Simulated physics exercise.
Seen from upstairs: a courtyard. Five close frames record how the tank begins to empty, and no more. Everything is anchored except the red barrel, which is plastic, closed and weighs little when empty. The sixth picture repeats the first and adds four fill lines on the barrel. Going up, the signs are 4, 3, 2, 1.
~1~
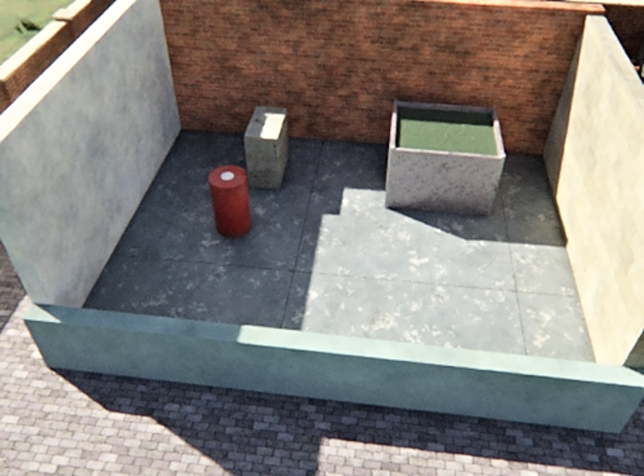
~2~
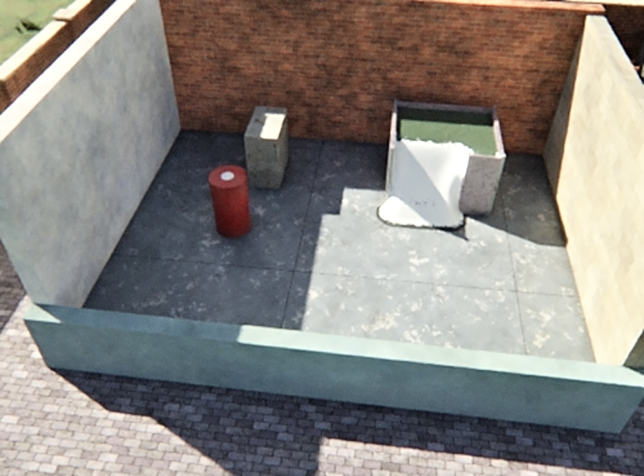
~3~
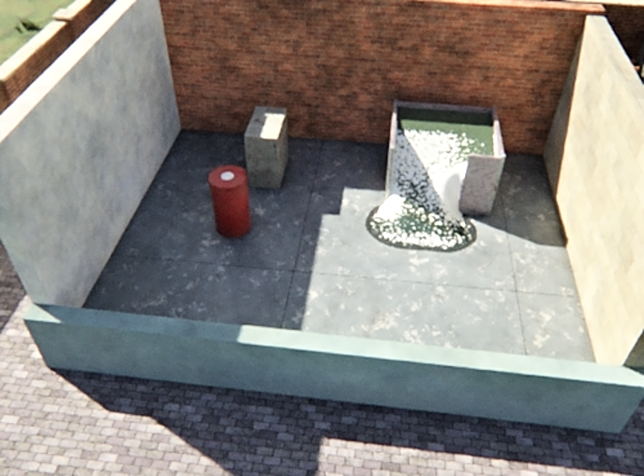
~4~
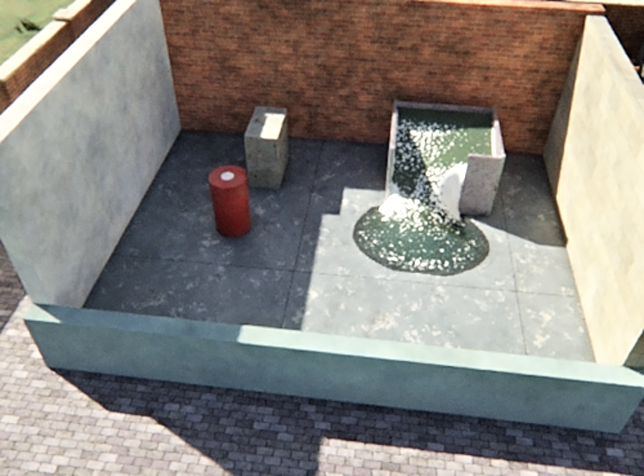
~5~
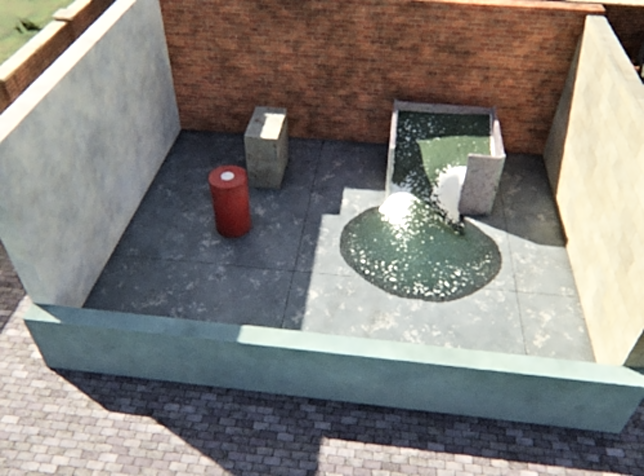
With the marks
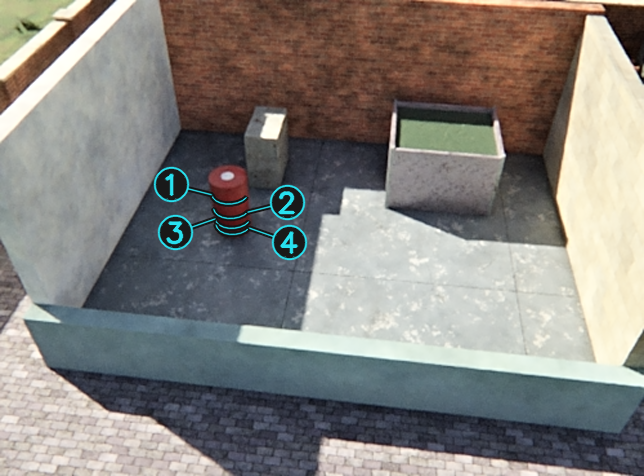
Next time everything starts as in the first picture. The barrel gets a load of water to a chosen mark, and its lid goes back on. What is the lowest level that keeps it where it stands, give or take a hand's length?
Choose 4.
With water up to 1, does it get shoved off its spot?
No, that is safe.
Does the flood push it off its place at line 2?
No, that is safe.
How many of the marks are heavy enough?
All four.
On the marked copy, 1 at (225, 203); 2 at (227, 218); 3 at (228, 228); 4 at (229, 234); from the bottom up 4, 3, 2, 1.
For line 1, it does not move.
For line 2, it does not move.
For line 3, it does not move.
For line 4, it does not move.
